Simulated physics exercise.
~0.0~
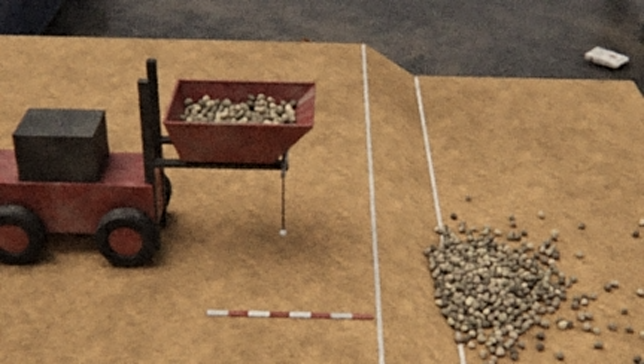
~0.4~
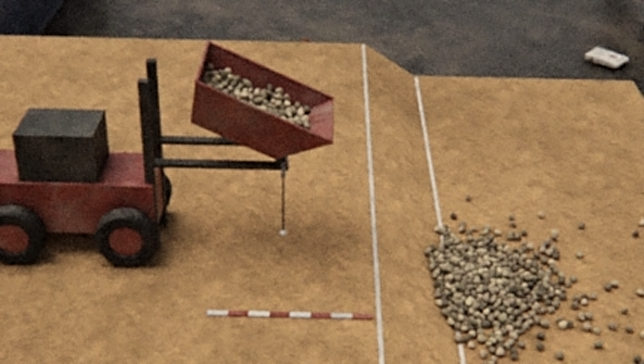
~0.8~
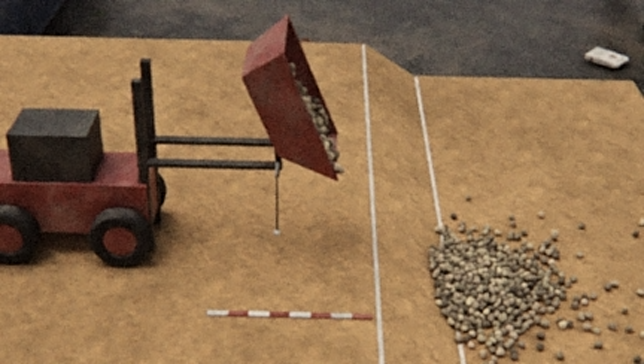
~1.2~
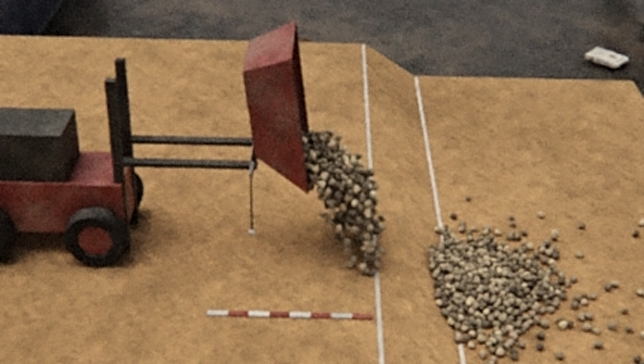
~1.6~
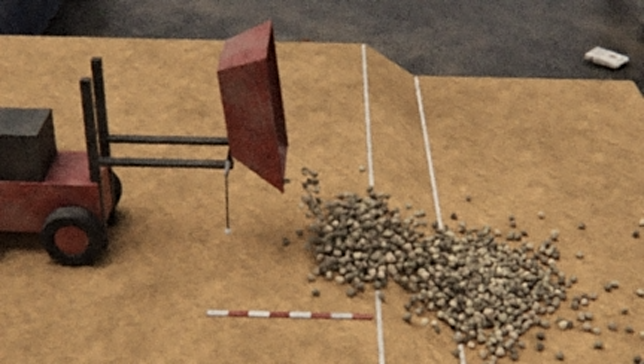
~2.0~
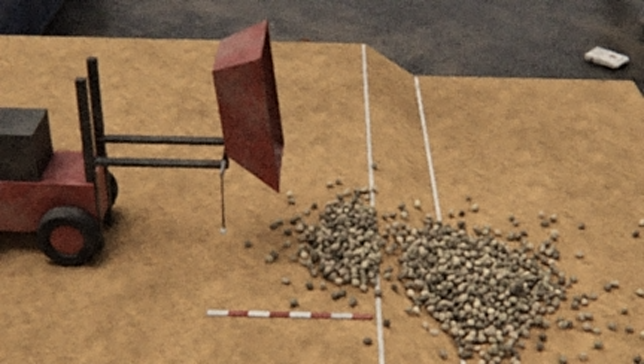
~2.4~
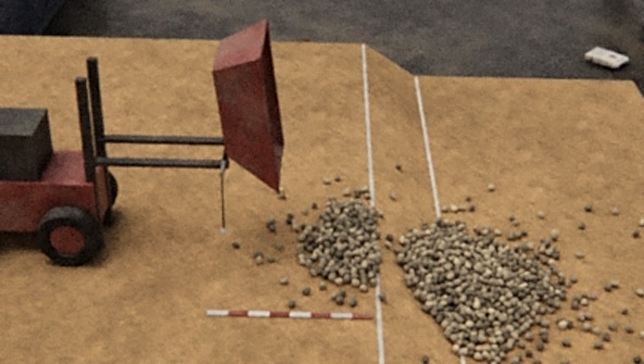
A red vehicle tips its skip, backs left, and leaves stones heaped beside an older pile.
